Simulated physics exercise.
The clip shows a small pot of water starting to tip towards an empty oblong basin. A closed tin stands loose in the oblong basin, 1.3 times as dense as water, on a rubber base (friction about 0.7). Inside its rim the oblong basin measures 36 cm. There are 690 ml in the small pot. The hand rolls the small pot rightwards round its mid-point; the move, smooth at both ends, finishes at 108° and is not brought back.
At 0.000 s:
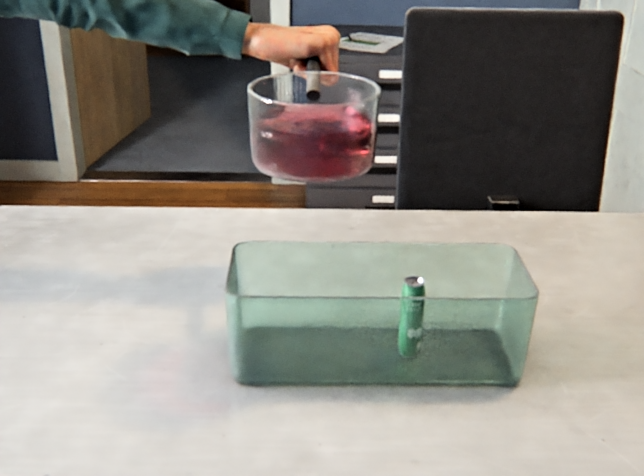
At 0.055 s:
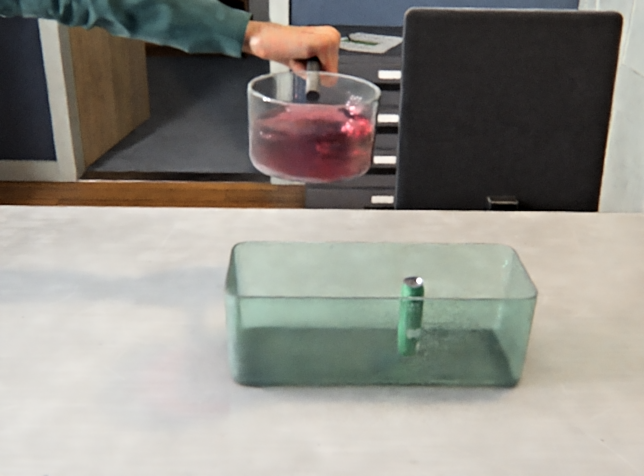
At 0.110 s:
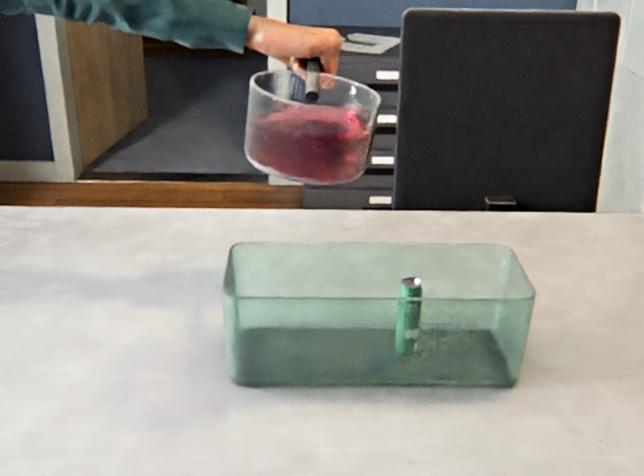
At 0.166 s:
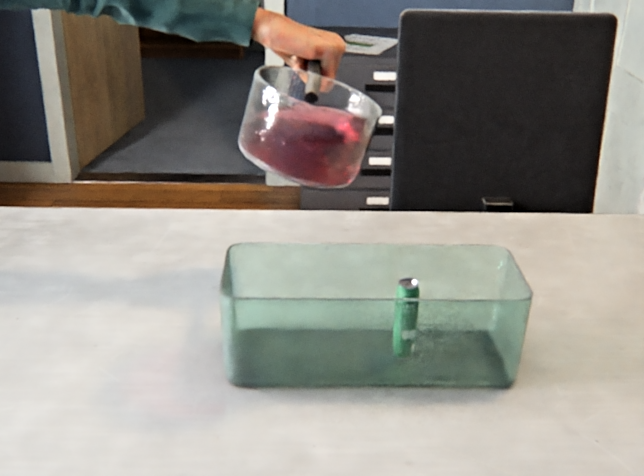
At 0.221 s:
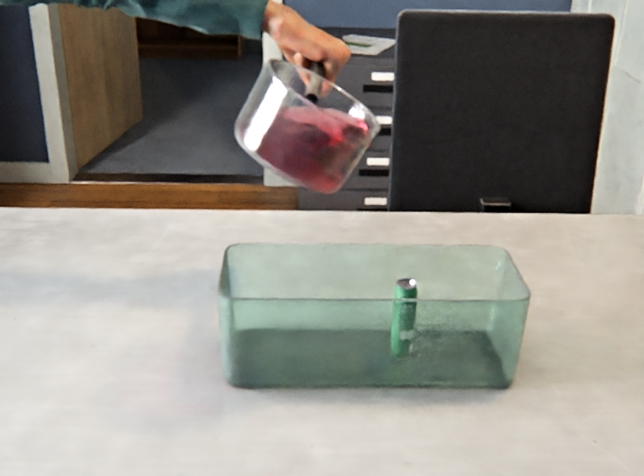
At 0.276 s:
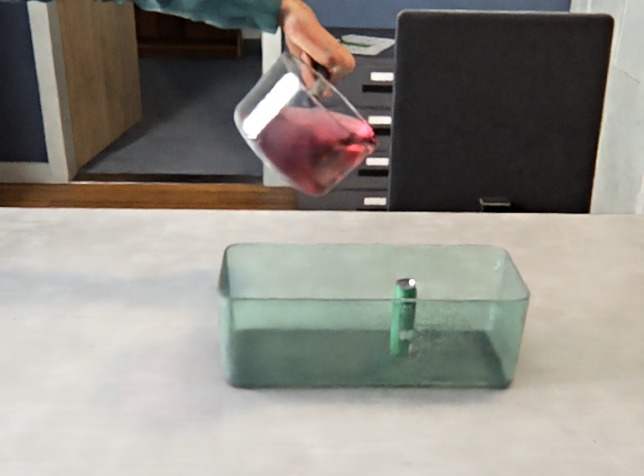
The clip shows a hand holding a clear pot of pinkish-red liquid above a greenish, see-through oblong basin with a green tin standing inside. The hand smoothly rolls the pot rightwards, from level to a steep tilt.
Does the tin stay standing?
It topples.
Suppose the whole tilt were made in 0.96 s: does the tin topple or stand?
Then it remains upright.
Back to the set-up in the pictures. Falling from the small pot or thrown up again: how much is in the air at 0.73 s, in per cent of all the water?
Near 10 in a hundred.
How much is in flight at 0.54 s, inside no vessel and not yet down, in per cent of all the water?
Some 50 per cent.
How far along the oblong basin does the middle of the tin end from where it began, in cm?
Some 7.5 cm.
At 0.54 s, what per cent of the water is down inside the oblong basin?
About 18 per cent.
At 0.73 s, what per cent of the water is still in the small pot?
About 8 per cent.
Then, 0.54 s in, the tilt is 101° and 32 per cent is still to pour; the tin stands where it began.
Then, 0.73 s in, the tilt is 108° and 8 per cent is still to pour; the tin stands where it began.
Then, 0.92 s in, the tilt is 108° and 1 per cent is still to pour; the tin leans 24°.
Then, 1.14 s in, the tilt is 108° and 0 per cent is still to pour; the tin lies on its side.
Finally, the tin lies on its side.
